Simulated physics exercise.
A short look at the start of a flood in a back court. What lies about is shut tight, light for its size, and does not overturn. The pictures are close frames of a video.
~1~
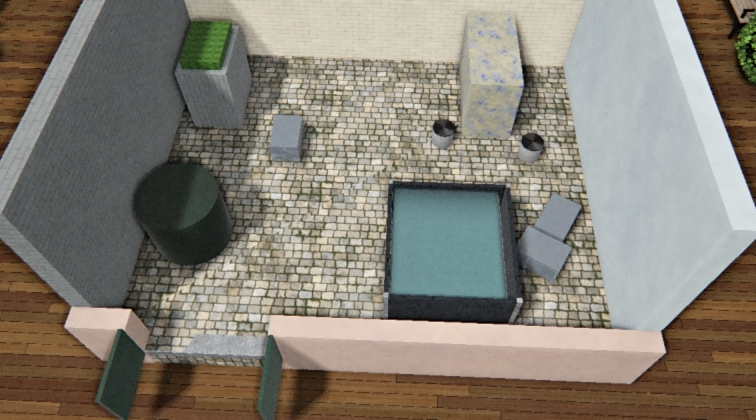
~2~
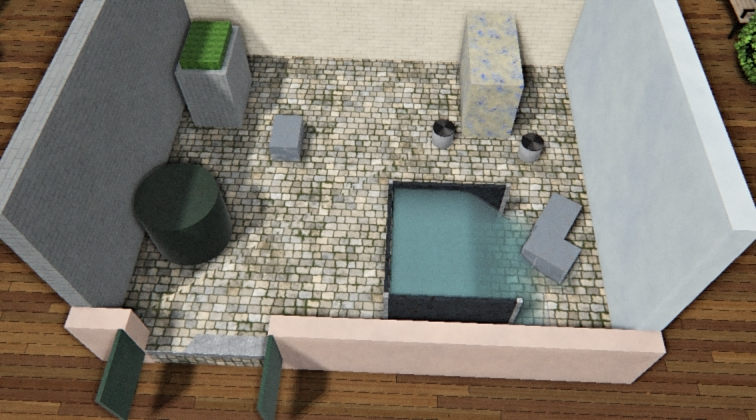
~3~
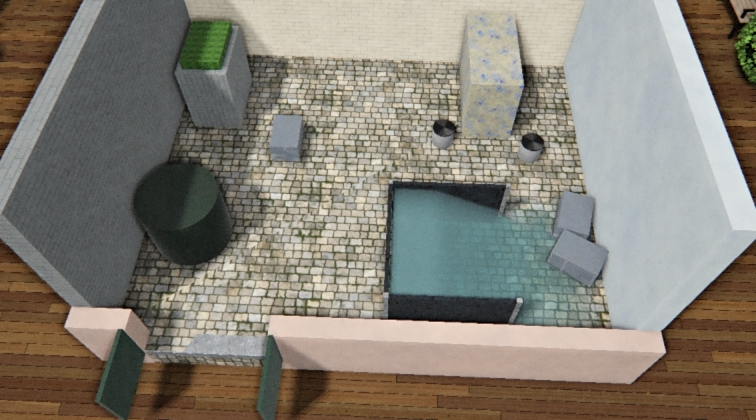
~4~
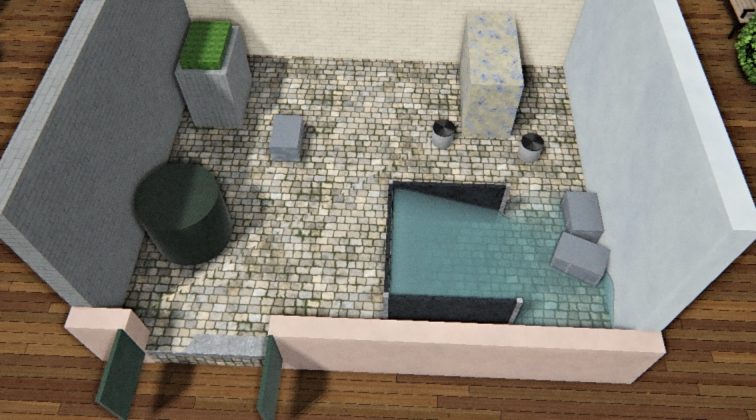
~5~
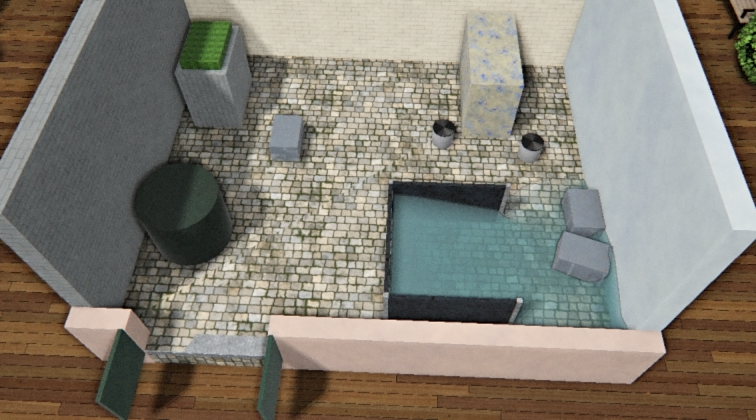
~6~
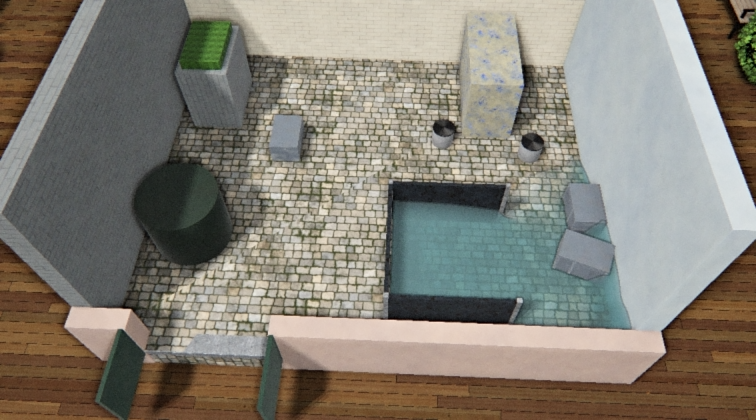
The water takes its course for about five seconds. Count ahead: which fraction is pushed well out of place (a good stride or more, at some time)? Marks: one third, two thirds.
It is two thirds or more.
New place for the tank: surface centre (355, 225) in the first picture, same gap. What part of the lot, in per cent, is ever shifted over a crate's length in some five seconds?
Close to 80 %.
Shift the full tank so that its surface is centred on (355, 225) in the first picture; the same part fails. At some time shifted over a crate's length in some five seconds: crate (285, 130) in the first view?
Verdict: Never so far.
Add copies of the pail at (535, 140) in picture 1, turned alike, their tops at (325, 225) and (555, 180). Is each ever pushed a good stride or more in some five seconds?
In turn: Under that, yes.
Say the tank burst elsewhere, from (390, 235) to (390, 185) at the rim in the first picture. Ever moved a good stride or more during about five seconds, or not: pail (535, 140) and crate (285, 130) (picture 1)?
One after the other: Never so far, pushed that far.
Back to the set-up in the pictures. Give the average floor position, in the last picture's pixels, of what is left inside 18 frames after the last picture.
Near (419, 151).
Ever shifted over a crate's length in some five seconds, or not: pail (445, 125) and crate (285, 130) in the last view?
In that order: Yes, short of that.
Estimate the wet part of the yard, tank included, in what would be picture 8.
About 20 per cent.
A moment on, 1 of 5 are well off their spots; 2 afloat.
Next, 2 of 5 are well off their spots; 2 afloat.
Later, 3 of 5 are well off their spots; 2 afloat.
In the end, 4 of 5 are well off their spots, and 4 have been at some point; 2 afloat.
